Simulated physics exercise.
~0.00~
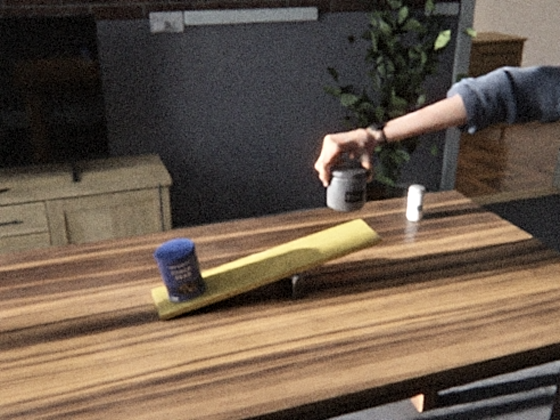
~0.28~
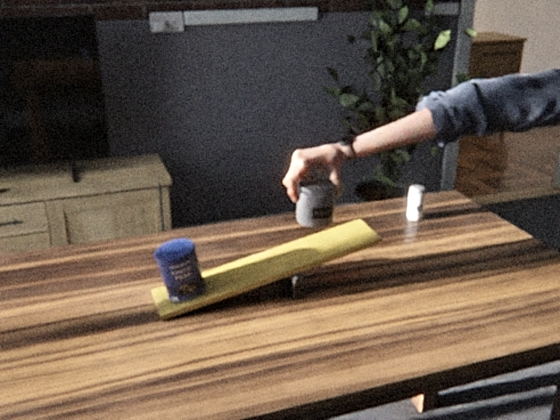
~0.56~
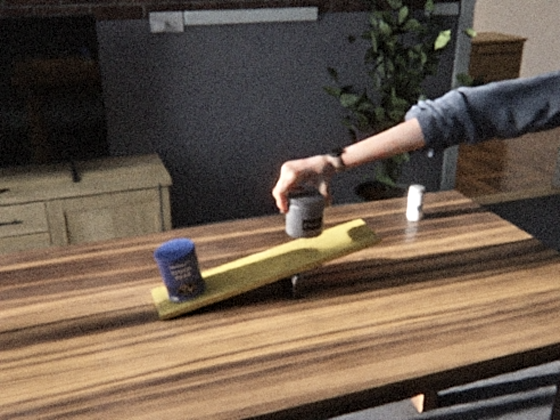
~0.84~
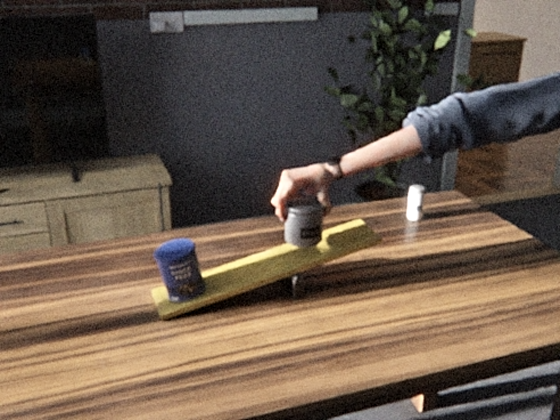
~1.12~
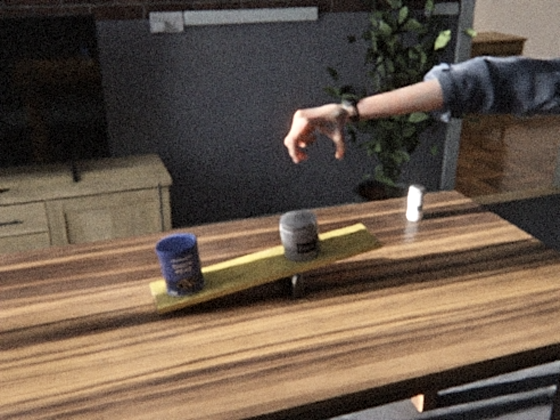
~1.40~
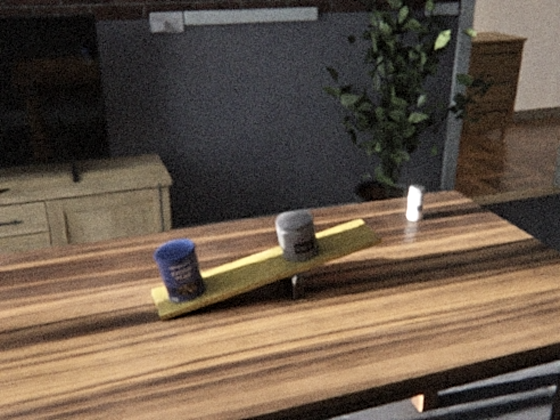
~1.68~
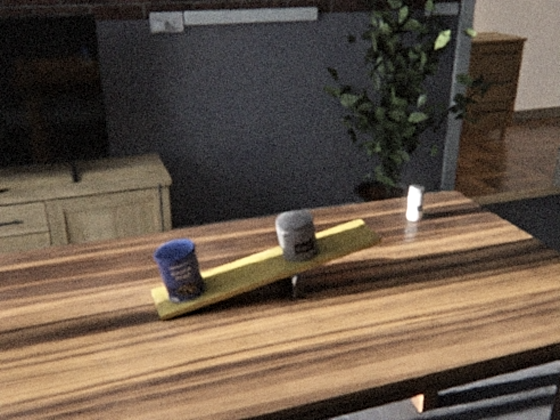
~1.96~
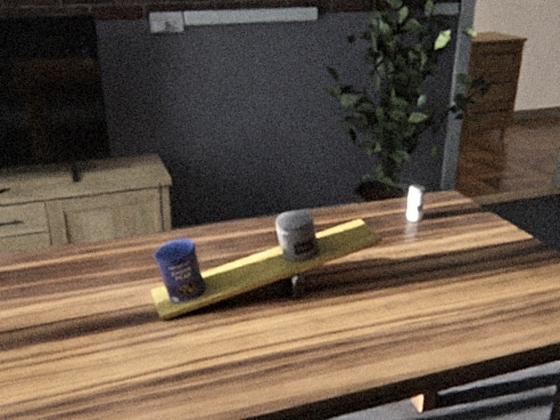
A hand lowers a grey jar onto a yellow see-saw plank and withdraws, the plank staying tilted towards the blue tin.
